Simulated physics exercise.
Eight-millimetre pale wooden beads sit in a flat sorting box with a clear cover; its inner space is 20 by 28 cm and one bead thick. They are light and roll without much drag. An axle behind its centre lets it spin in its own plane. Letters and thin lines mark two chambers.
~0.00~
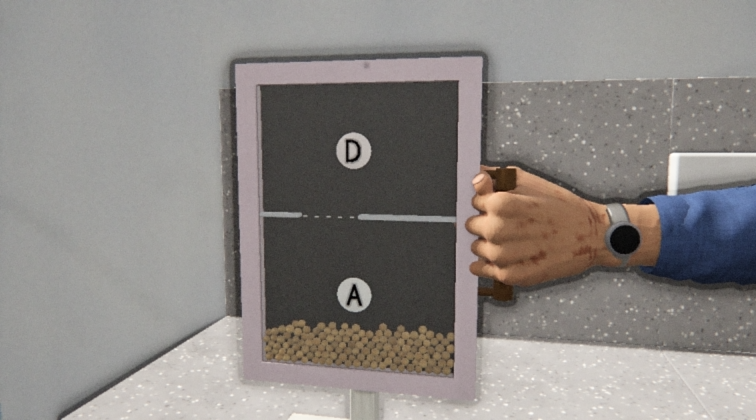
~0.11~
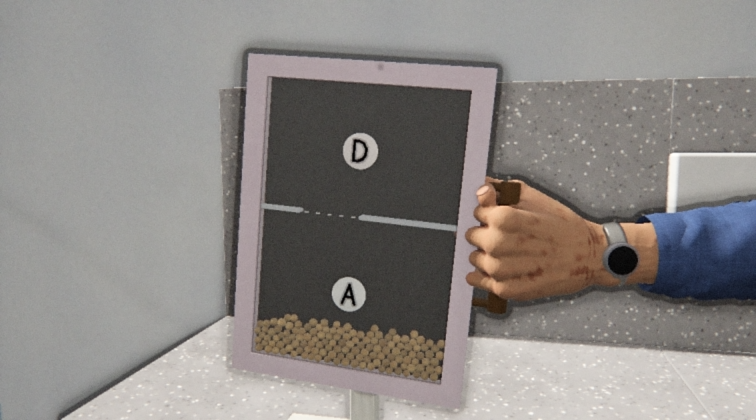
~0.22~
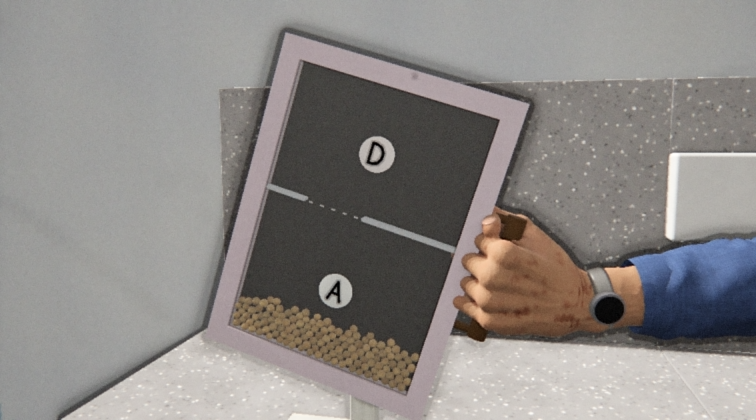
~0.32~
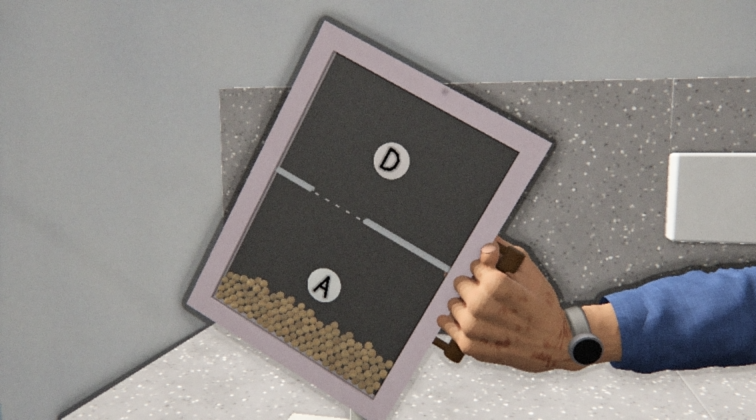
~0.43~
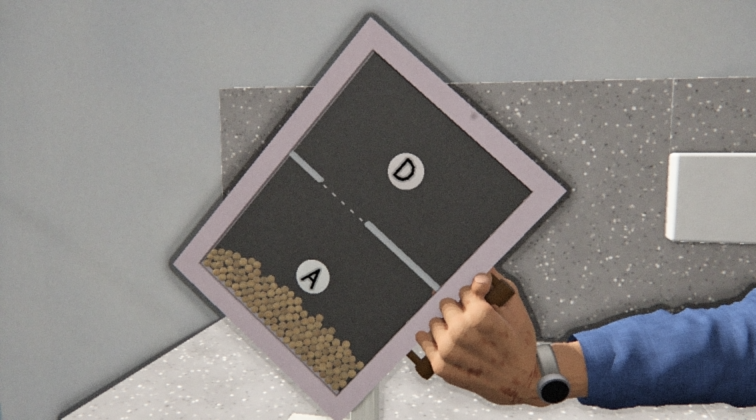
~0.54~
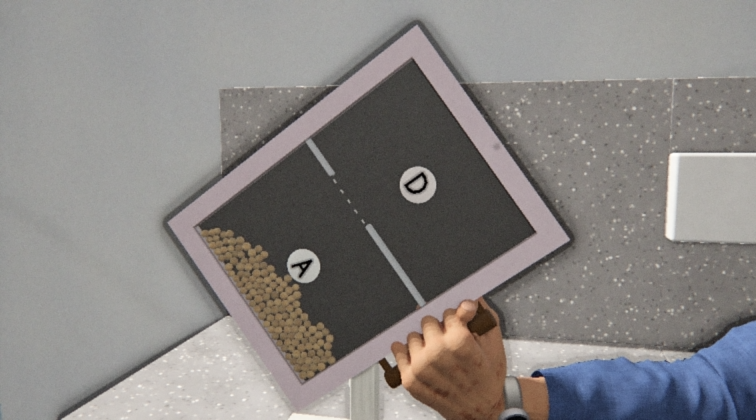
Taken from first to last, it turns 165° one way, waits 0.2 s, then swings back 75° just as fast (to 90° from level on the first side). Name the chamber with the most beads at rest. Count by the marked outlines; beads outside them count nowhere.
Answer: A.
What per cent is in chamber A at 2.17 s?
About 80 per cent.
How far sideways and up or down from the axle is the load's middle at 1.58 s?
About 7 cm left and 2 cm above.
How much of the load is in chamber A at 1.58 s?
About 100 per cent.
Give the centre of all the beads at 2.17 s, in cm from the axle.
About 4 cm left and 5 cm below.
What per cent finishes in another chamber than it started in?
About 20 per cent.
After 1.58 s, it stands 165° clockwise; the beads' middle is 7 cm left of and 2 cm above the centre; A 100 %.
After 2.17 s, it stands 128° clockwise; the beads' middle is 4 cm left of and 5 cm below the centre; A 80 %, D 20 %.
After 2.57 s, it stands 90° clockwise; the beads' middle is in line with and 7 cm below the centre; A 80 %, D 20 %.
All still by 3.0 s, it stands 90° clockwise; A 80 %, D 20 %.
